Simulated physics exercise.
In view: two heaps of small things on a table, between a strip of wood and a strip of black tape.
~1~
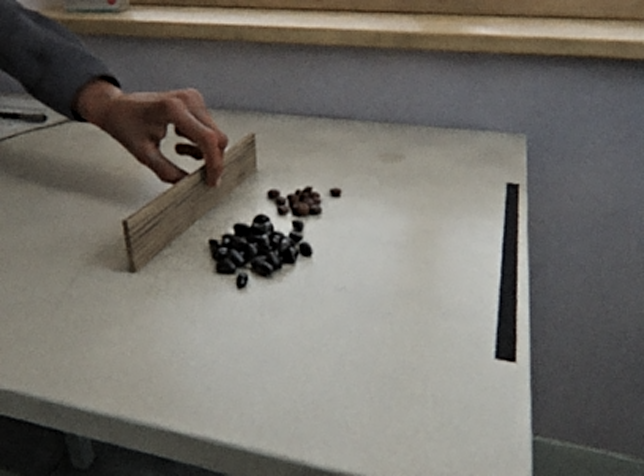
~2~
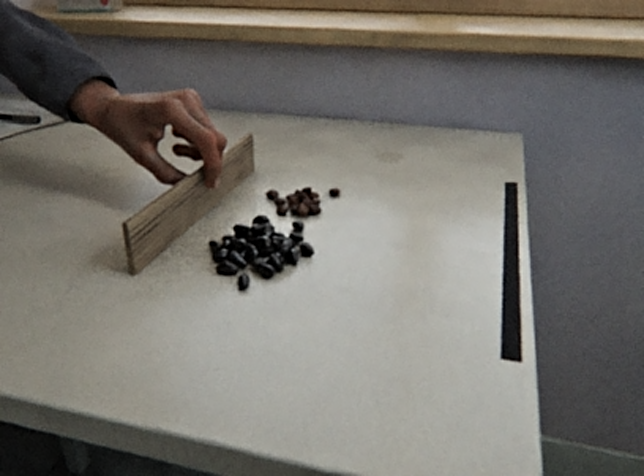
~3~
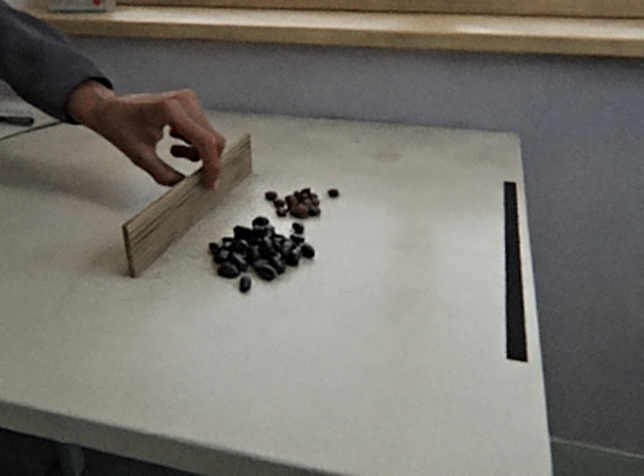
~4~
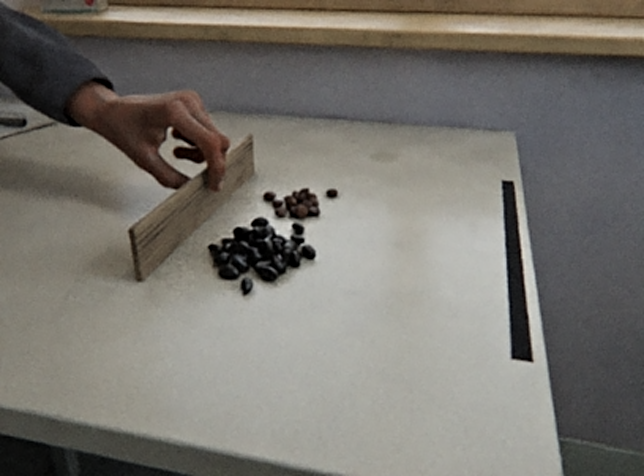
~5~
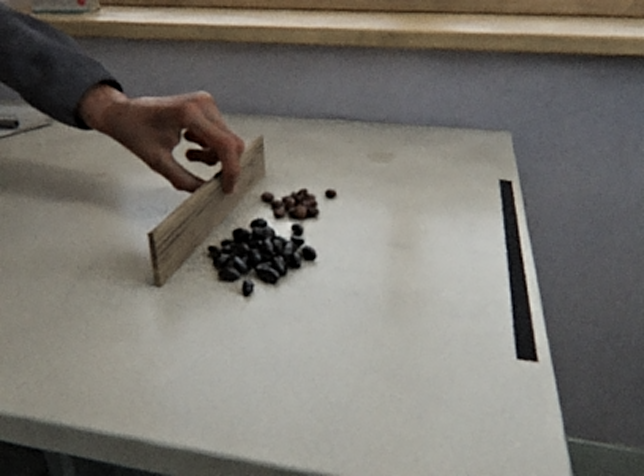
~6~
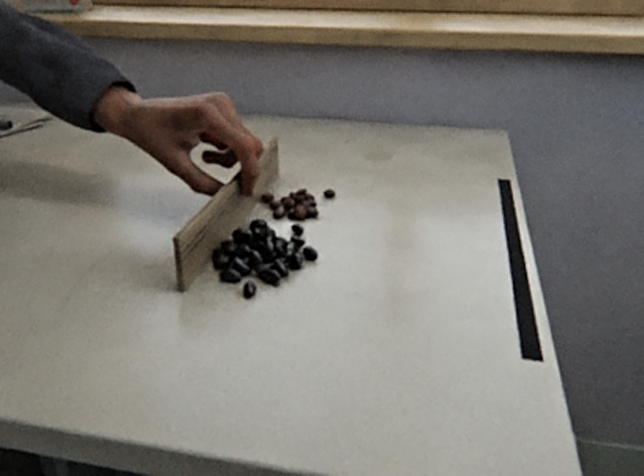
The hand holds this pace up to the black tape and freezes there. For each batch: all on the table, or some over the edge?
Here the front batch partly drops off, and the back batch partly drops off.
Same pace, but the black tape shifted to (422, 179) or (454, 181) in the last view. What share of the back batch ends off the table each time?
The first gives 0 %, the second 0 %.
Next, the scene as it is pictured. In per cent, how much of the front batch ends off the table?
Some 100 per cent.
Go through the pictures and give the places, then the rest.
The first frame shows strip of wood at (141, 236), at rest; black tape at (513, 189), right by the edge; edge at (529, 255); front batch at (263, 251), some black beans; back batch at (304, 198), a few flat chocolate drops.
The second frame shows strip of wood at (141, 238), at rest; back batch at (303, 198).
The third frame shows strip of wood at (141, 241), at rest; front batch at (265, 254).
The fourth frame shows strip of wood at (147, 244); back batch at (302, 200).
The fifth frame shows strip of wood at (165, 248); front batch at (266, 257).
The sixth frame shows strip of wood at (189, 253); black tape at (505, 185); edge at (534, 251); front batch at (266, 258); back batch at (299, 201).
Then, 0.75 s past the last view, strip of wood still moving, near (382, 189); front batch all on the table, its front near (433, 272); back batch all on the table, its front near (416, 225).
Then, 1.51 s past the last view, strip of wood stopped at the black tape; front batch about two thirds over the edge; back batch about half over the edge.
Then, 1.79 s past the last view, strip of wood stopped at the black tape; front batch nearly all over the edge; back batch all over the edge.
Finally, strip of wood stopped at the black tape; front batch nearly all over the edge; back batch all over the edge.
